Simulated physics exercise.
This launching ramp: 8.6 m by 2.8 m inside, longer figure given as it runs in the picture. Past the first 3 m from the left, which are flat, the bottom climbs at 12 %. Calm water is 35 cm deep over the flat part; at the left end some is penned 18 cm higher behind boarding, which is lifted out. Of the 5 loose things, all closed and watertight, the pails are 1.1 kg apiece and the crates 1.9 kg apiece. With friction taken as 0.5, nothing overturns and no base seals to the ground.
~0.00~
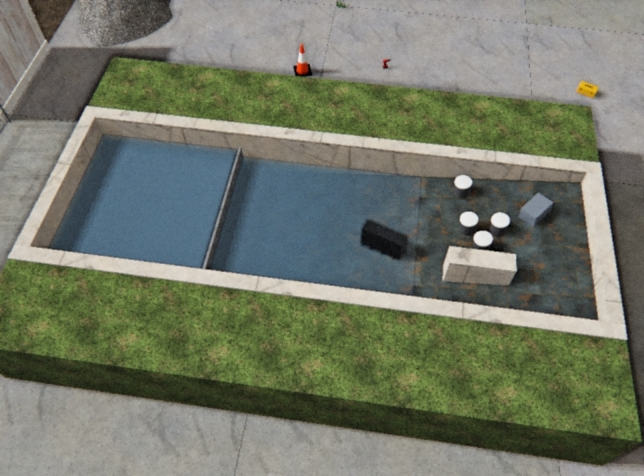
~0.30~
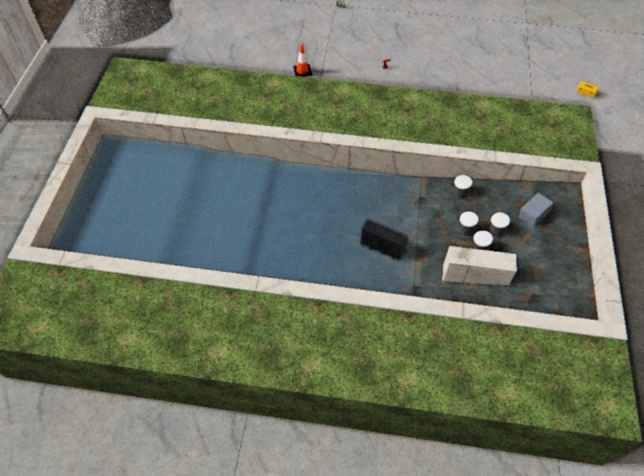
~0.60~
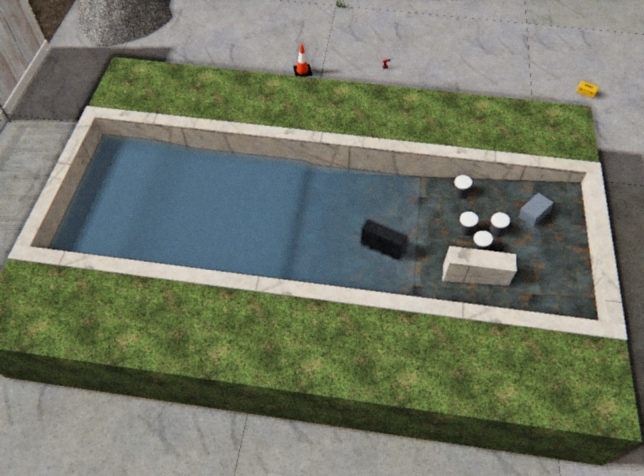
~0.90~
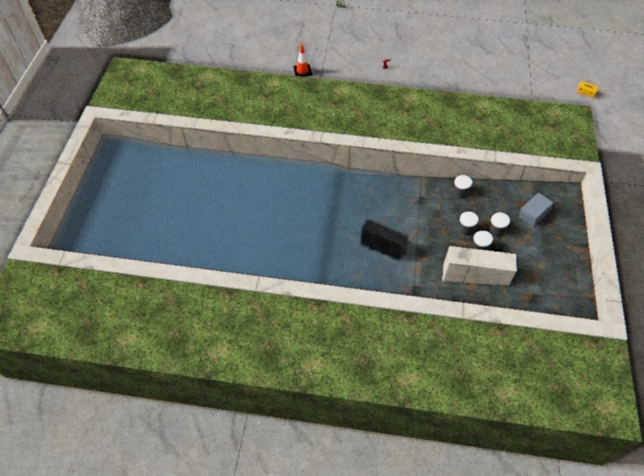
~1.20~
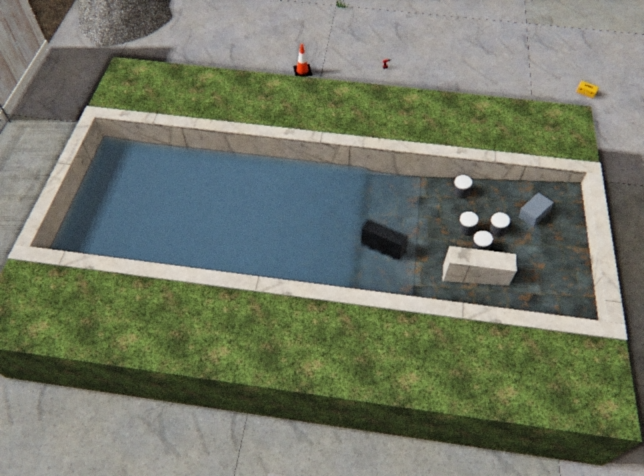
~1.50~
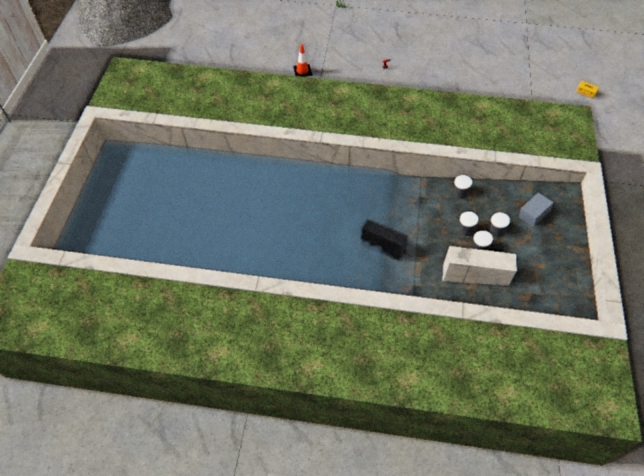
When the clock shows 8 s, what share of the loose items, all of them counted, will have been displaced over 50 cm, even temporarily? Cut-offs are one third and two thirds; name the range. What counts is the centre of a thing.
That share is a big one, two thirds or more.
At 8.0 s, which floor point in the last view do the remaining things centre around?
Mean position approx. (386, 224).
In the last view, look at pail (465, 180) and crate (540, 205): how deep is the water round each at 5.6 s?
I'd put it at 4 cm and 1 cm respectively.
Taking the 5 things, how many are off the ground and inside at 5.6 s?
It comes to 4 of them.
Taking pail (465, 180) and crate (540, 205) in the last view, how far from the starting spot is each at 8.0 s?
They've ended up 150 cm and 10 cm away, in that order.
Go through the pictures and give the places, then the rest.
The first frame shows a pail at (486, 238), on the bottom; a pail at (466, 182), on the bottom; water covers 16.2 m2; 0 of 5 have shifted.
The second frame shows a pail at (486, 238), on the bottom; a pail at (466, 182) rests on the ground; 16.2 m2 under water; 0 of 5 have shifted.
The third frame shows a pail at (486, 238) rests on the ground; a pail at (466, 182), on the bottom; 16.2 m2 under water; 0 of 5 have shifted.
The fourth frame shows a pail at (486, 238) rests on the ground; a pail at (466, 182) rests on the ground; 16.2 m2 under water; 0 of 5 have shifted.
The fifth frame shows a pail at (486, 238), on the bottom; a pail at (466, 182), on the bottom; water covers 16.2 m2; 0 of 5 have shifted.
The sixth frame shows a pail at (486, 238), on the bottom; a pail at (466, 182), on the bottom; 16.2 m2 under water; 0 of 5 have shifted.
After 2.1 s 0 of 5 are over 50 cm from their spots; 0 afloat.
After 3.6 s 2 of 5 are over 50 cm from their spots; 3 afloat.
After 5.6 s 2 of 5 are over 50 cm from their spots; 4 afloat.
After 8.0 s 4 of 5 are over 50 cm from their spots, and 4 have been at some point; 4 afloat.
